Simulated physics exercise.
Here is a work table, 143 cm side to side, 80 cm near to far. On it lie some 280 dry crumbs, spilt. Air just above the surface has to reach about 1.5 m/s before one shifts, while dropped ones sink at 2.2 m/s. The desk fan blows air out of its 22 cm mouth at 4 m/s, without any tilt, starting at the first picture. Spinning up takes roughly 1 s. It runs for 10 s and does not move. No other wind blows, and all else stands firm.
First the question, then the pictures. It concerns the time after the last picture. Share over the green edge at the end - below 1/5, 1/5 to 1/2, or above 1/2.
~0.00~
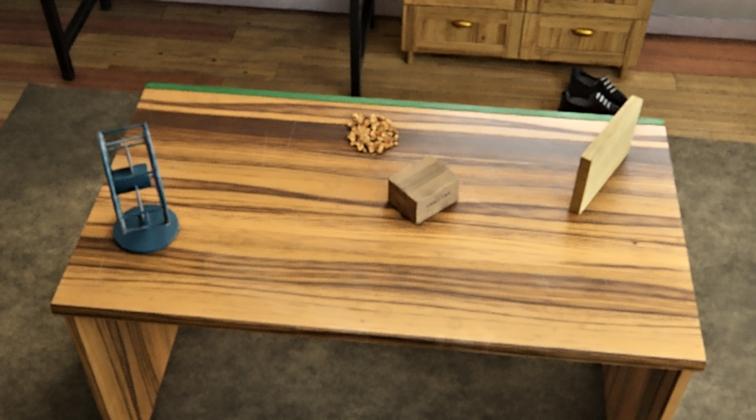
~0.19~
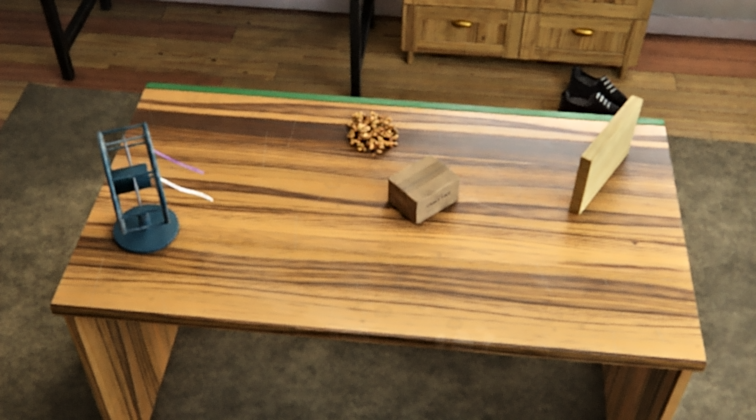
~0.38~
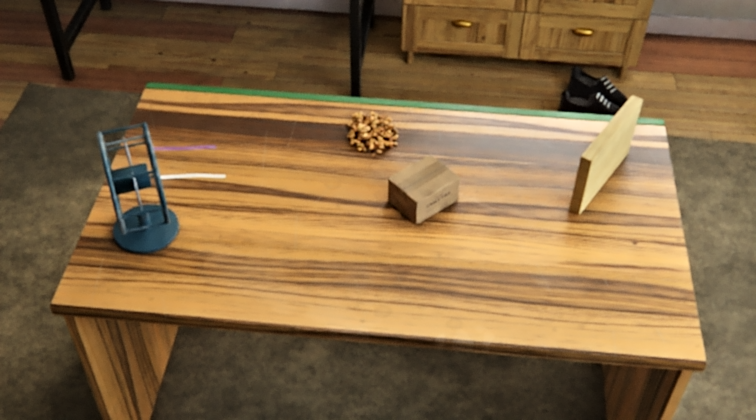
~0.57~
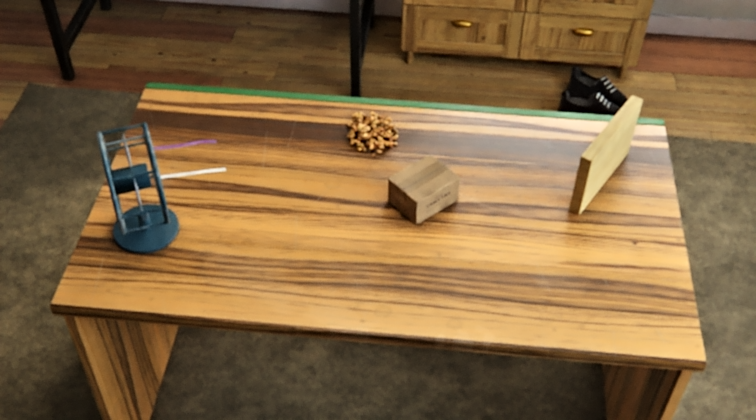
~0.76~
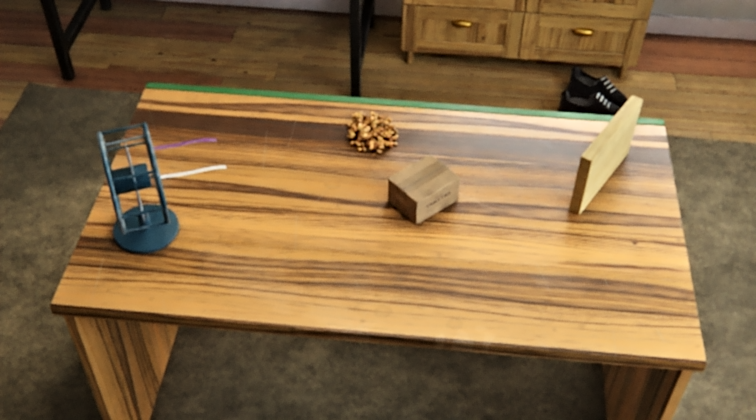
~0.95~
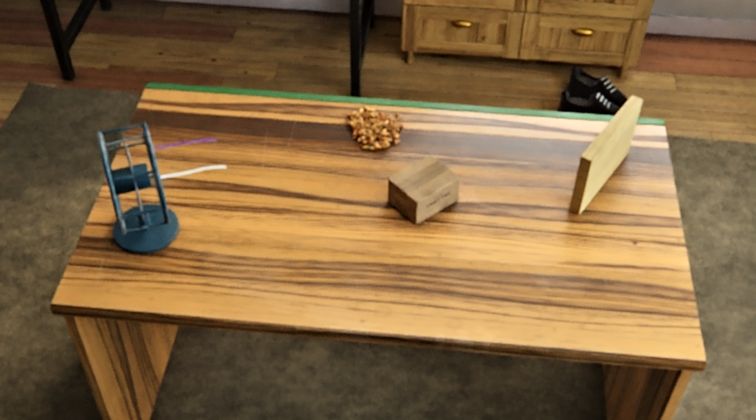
I figure the part over that edge ends up larger than the rest.
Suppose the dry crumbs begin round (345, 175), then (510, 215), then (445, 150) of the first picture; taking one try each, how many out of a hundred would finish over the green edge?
100, 1 and 90 in a hundred, respectively.
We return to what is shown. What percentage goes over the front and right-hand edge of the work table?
Roughly 0 % front, roughly 0 % right-hand.
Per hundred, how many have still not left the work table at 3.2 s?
I'd say close to 10 % are still there.
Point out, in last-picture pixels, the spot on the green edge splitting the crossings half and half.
Near (424, 103).
After 2.0 s the count stands so, 86 % are over the green edge; the middle of those still in play is near (401, 110).
After 3.2 s the count stands so, 89 % are over the green edge.
After 5.5 s the count stands so, 89 % are over the green edge.
After 10.0 s, at the end, 90 % are over the green edge.
